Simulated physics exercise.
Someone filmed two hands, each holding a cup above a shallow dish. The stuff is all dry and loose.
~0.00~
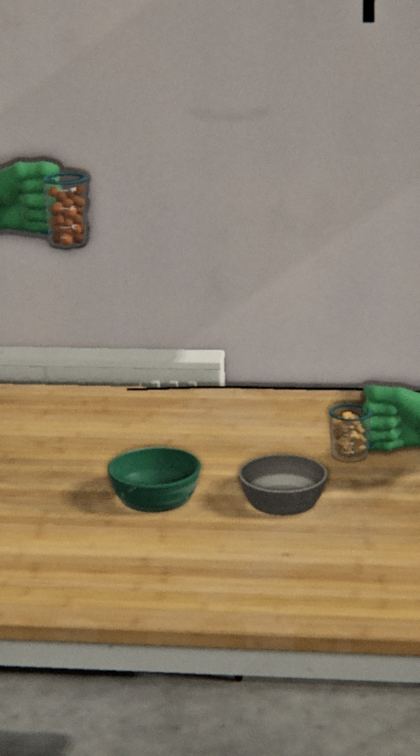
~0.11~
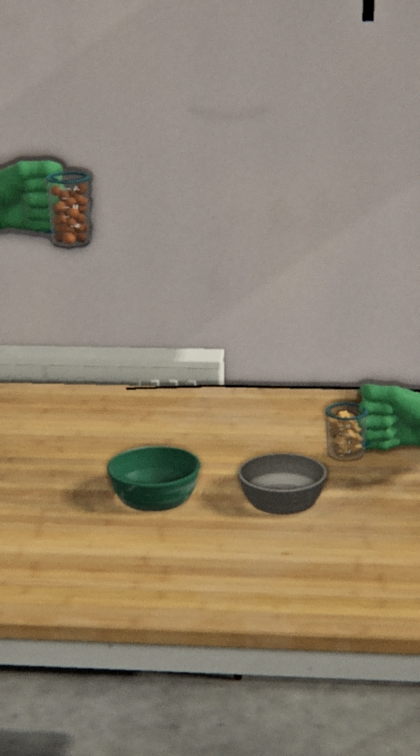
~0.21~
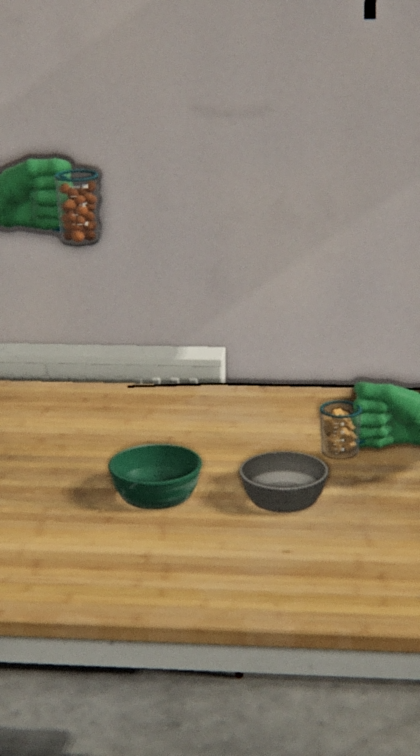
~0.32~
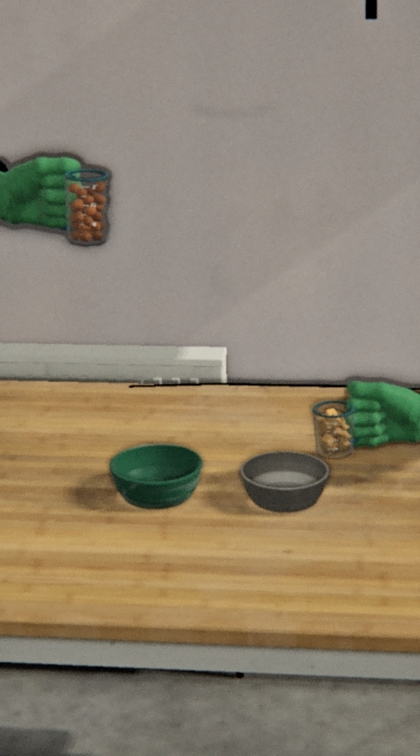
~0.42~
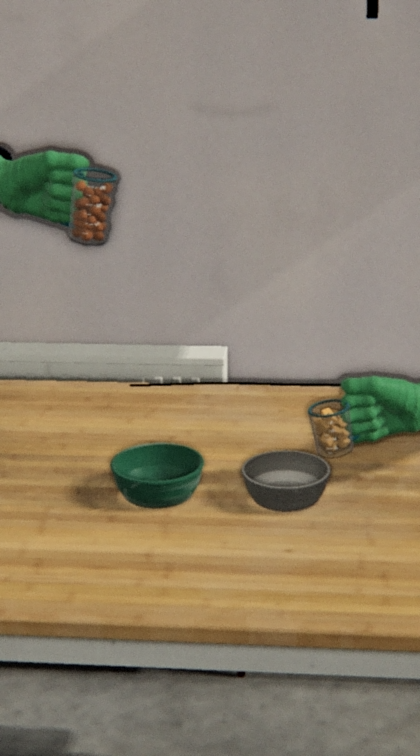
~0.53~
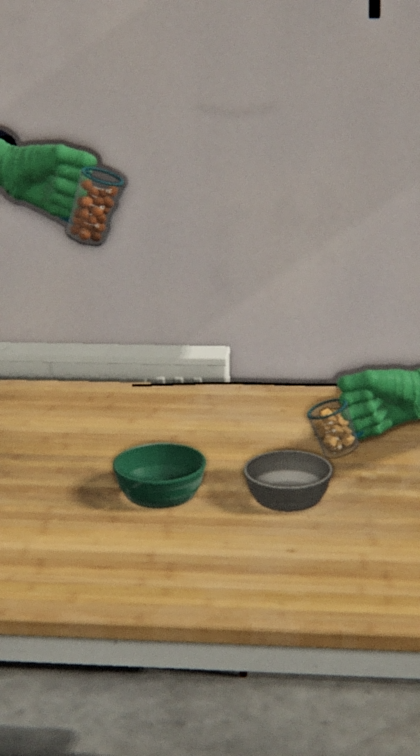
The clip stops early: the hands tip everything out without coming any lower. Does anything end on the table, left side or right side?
Finally, the left dish lets some escape and the right dish contains everything.
After 1.04 s, left, the whole lot still in the cup; right, the whole lot still in the cup.
After 1.49 s, left, all but a few still in the cup, a little in the air; right, the bulk still in the cup, near a quarter in the dish.
After 1.87 s, left, only a few still in the cup, near a third in the dish, near two thirds in the air; right, the whole lot in the dish.
In the end (2.8 s), left, the bulk in the dish, a little outside the dish; right, the whole lot in the dish, none at all outside the dish.
